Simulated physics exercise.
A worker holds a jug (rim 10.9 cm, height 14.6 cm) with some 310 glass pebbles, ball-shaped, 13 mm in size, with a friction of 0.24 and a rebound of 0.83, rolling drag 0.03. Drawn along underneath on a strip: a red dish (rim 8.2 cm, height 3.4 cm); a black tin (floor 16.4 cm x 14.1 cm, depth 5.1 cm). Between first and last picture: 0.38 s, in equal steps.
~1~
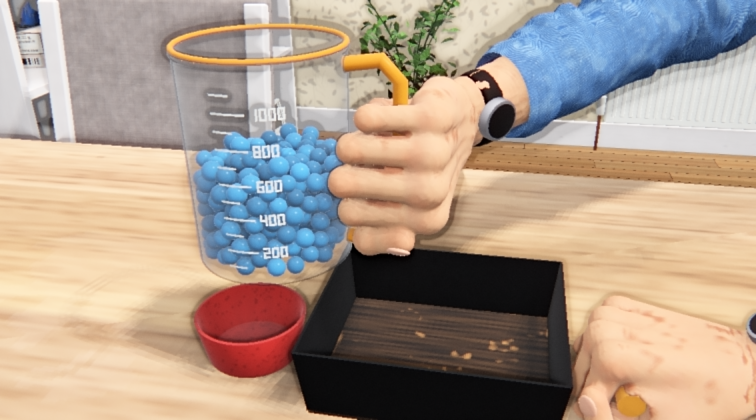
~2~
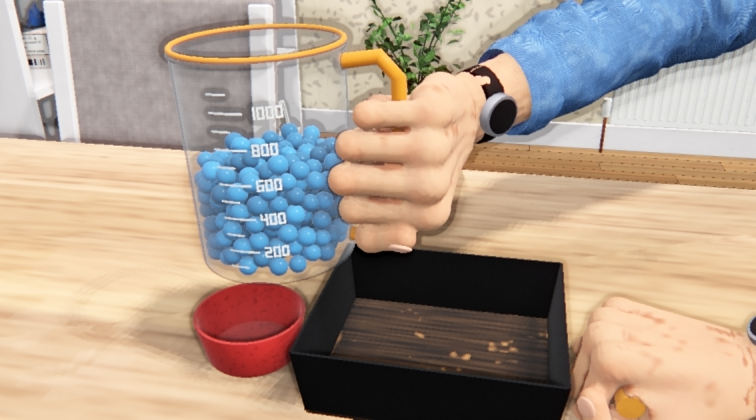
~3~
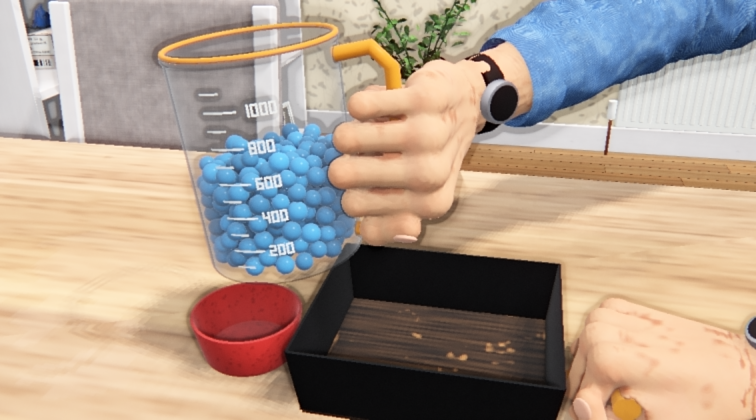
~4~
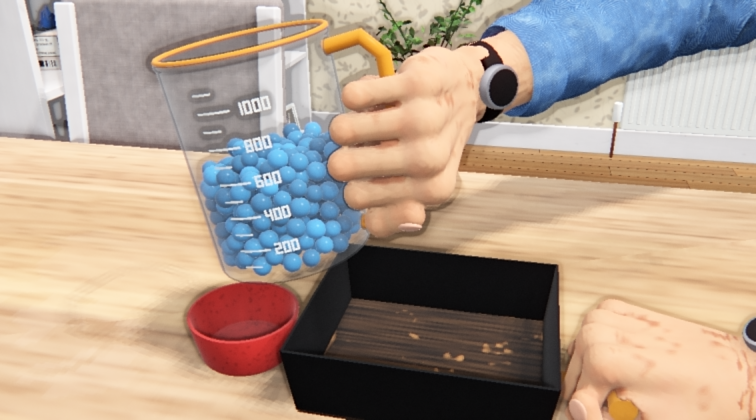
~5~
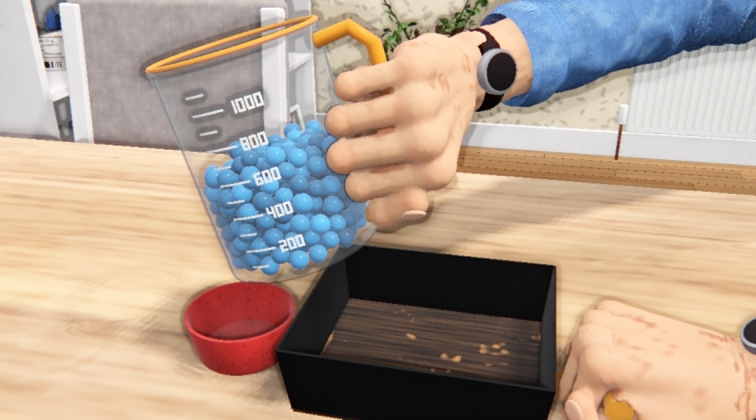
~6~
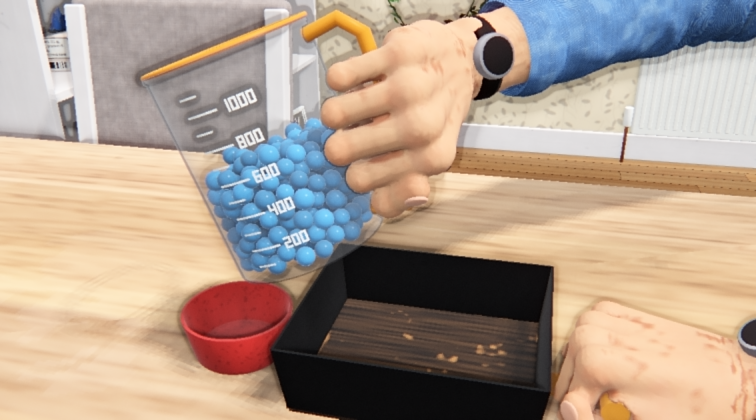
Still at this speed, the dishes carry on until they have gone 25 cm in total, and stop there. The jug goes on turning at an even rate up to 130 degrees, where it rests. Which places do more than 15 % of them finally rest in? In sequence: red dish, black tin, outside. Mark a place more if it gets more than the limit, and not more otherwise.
Red dish: More, black tin: Not more, outside: More.
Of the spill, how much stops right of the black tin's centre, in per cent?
Some 20 per cent.
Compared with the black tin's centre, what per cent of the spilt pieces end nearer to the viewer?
Around 50 percent.
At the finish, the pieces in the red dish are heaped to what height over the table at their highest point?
Roughly 6.0 cm.
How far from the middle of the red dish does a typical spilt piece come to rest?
Distance from centre: Approx. 36 cm.
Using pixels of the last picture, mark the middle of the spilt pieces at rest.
I'd say roughly (24, 281).
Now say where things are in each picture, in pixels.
The first frame shows jug at (265, 100); tilt 0 degrees; dishes slid 0.0 cm; lip at (180, 40); top of the load at (234, 142); red dish at (251, 311); black tin at (441, 303).
The second frame shows jug at (264, 98); tilt 2 degrees; dishes slid 0.1 cm; lip at (178, 42); top of the load at (295, 142).
The third frame shows jug at (259, 95); tilt 6 degrees; dishes slid 0.4 cm; low side left; lip at (173, 48); top of the load at (296, 141).
The fourth frame shows jug at (254, 91); tilt 11 degrees; dishes slid 0.6 cm; low side left; lip at (167, 55); top of the load at (297, 140).
The fifth frame shows jug at (248, 87); tilt 16 degrees; dishes slid 0.9 cm; low side left; lip at (163, 64); top of the load at (324, 139).
The sixth frame shows jug at (242, 84); tilt 21 degrees; dishes slid 1.2 cm; low side left; lip at (159, 72); top of the load at (310, 135); red dish at (237, 308); black tin at (426, 304).
Then, 2.12 s after the last picture, tilt 130 degrees; red dish 30 %, outside 65 %; middle of all pieces on or above the table near (86, 296).
Then, 3.86 s after the last picture, tilt 130 degrees; red dish 30 %, outside 65 %; middle of all pieces on or above the table near (49, 289).
Then, 5.49 s after the last picture, tilt 130 degrees; red dish 30 %, outside 65 %; middle of all pieces on or above the table near (23, 284).
Then, 7.03 s after the last picture, tilt 130 degrees; red dish 30 %, outside 65 %.
In the end, jug 0 %, red dish 30 %, black tin 0 %, outside 65 %.
